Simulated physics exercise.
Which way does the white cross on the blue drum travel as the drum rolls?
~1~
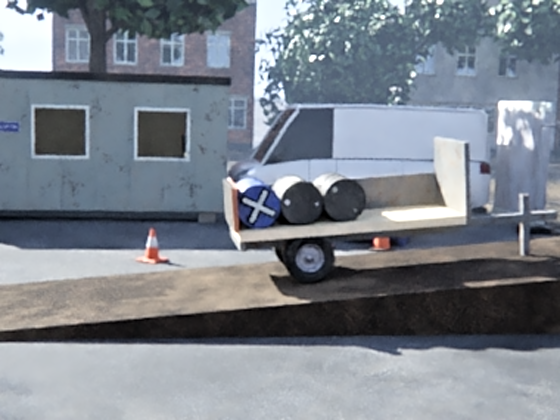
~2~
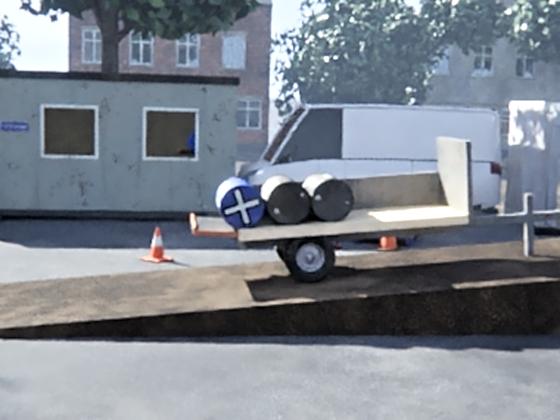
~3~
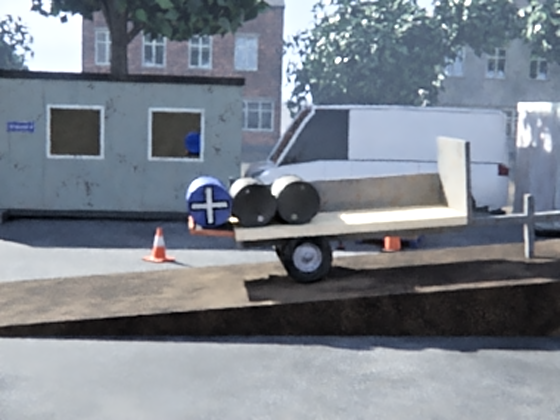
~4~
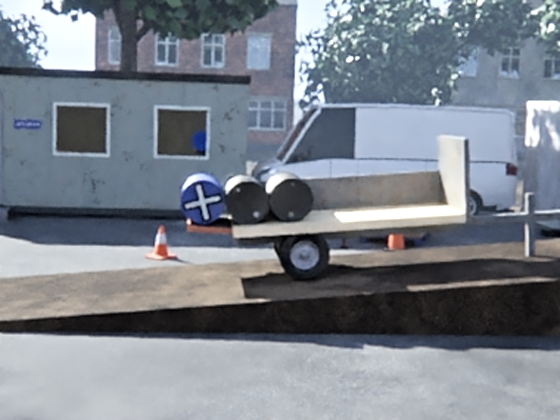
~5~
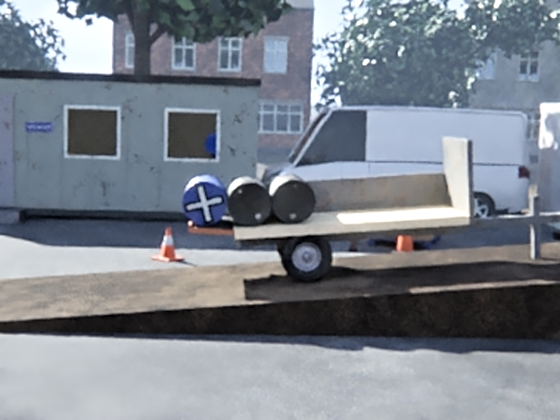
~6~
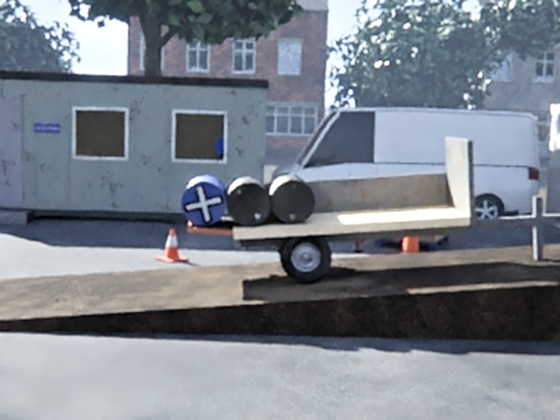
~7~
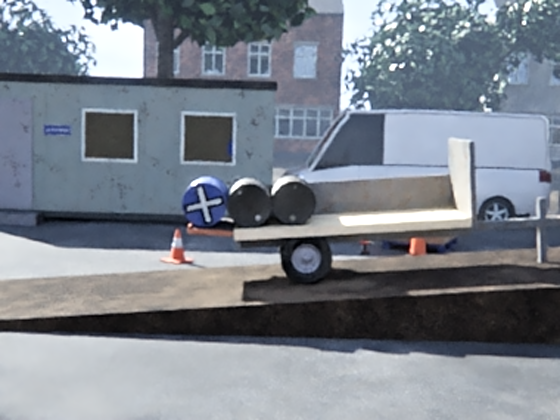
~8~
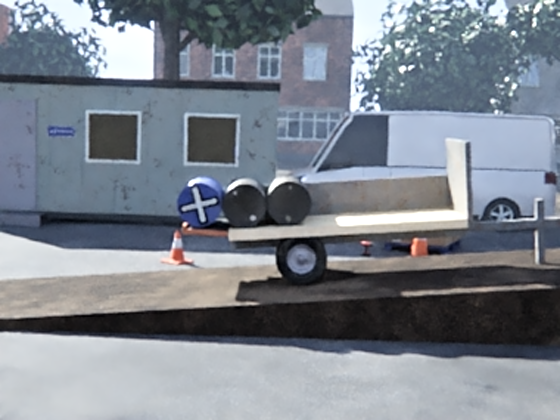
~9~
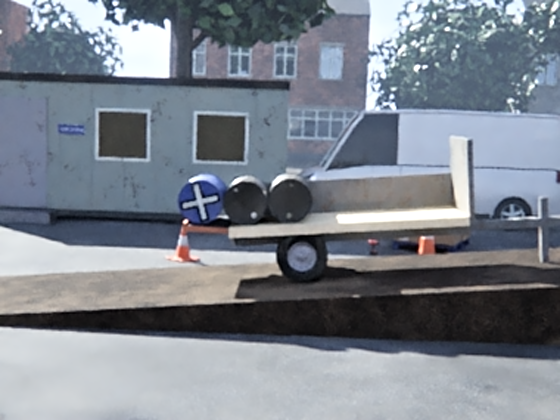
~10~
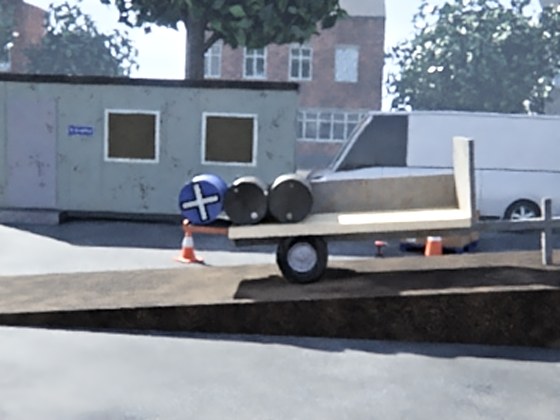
The white cross moves to the left, turning with the drum as it rolls onto the lowered tailgate.
